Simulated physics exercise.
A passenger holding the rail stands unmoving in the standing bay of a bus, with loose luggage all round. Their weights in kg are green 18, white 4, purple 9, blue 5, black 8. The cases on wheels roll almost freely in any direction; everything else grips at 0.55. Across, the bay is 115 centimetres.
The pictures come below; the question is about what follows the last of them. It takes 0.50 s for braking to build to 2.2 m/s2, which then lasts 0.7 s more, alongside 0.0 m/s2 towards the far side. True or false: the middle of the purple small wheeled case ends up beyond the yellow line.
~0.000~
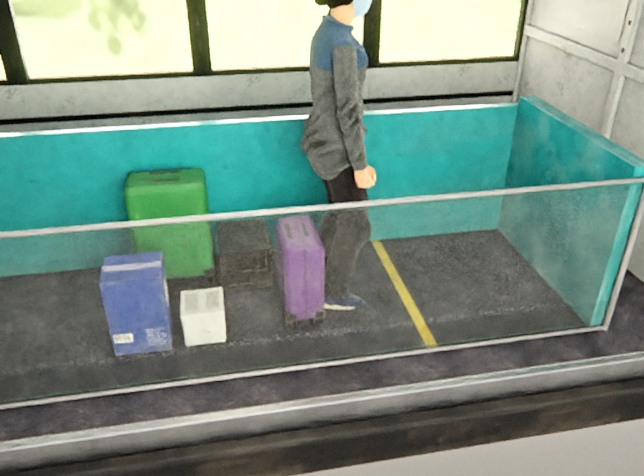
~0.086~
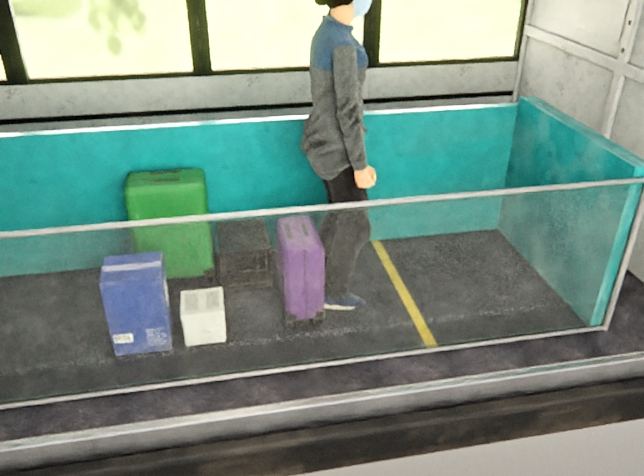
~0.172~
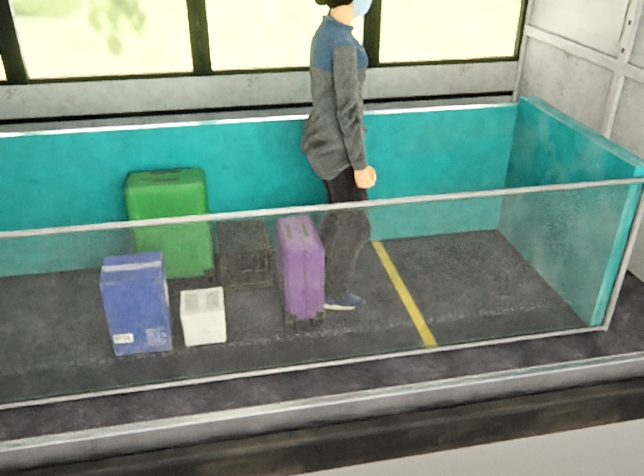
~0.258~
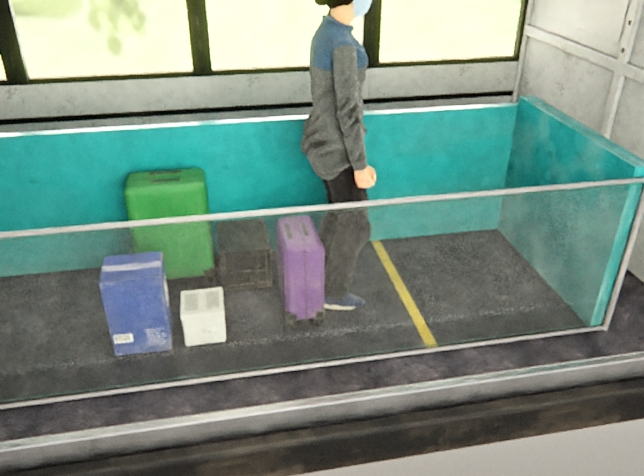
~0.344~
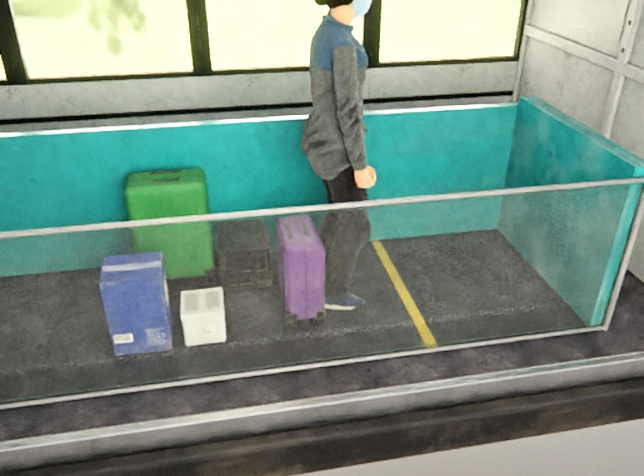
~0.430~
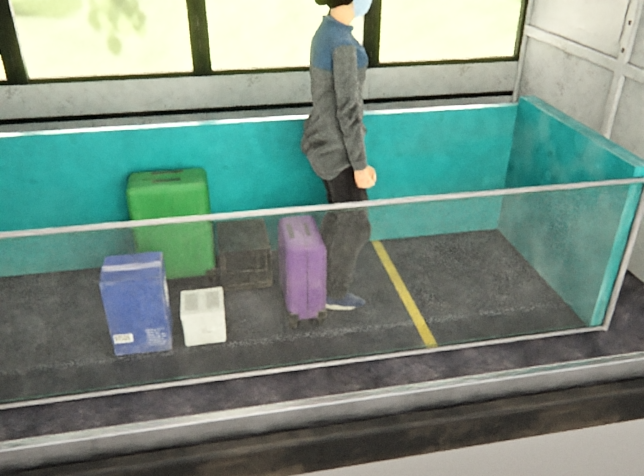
False.
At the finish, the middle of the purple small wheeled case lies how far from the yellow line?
Short side, near 60 cm.
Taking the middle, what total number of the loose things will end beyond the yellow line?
Count: 0.
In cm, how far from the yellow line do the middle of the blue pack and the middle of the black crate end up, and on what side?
Blue pack 150 short, black crate 60 short.
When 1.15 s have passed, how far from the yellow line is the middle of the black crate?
Short by some 75 cm.
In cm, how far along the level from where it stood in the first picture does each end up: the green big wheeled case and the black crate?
Movement - green big wheeled case 30, black crate 30.
After 0.75 s the purple small wheeled case is 58 cm short of the yellow line, tilted 0°, near (309, 270) in the last picture's view; the green big wheeled case 124 cm short of the yellow line, tilted 0°.
After 1.15 s the purple small wheeled case is 58 cm short of the yellow line, tilted 0°, near (309, 270) in the last picture's view; the green big wheeled case 113 cm short of the yellow line, tilted 0°.
After 1.65 s the purple small wheeled case is 58 cm short of the yellow line, tilted 0°, near (309, 270) in the last picture's view.
Final state at 2.0 s, green big wheeled case stops short of the yellow line; white tub stops short of the yellow line; purple small wheeled case stops short of the yellow line; blue pack stops short of the yellow line; black crate stops short of the yellow line.
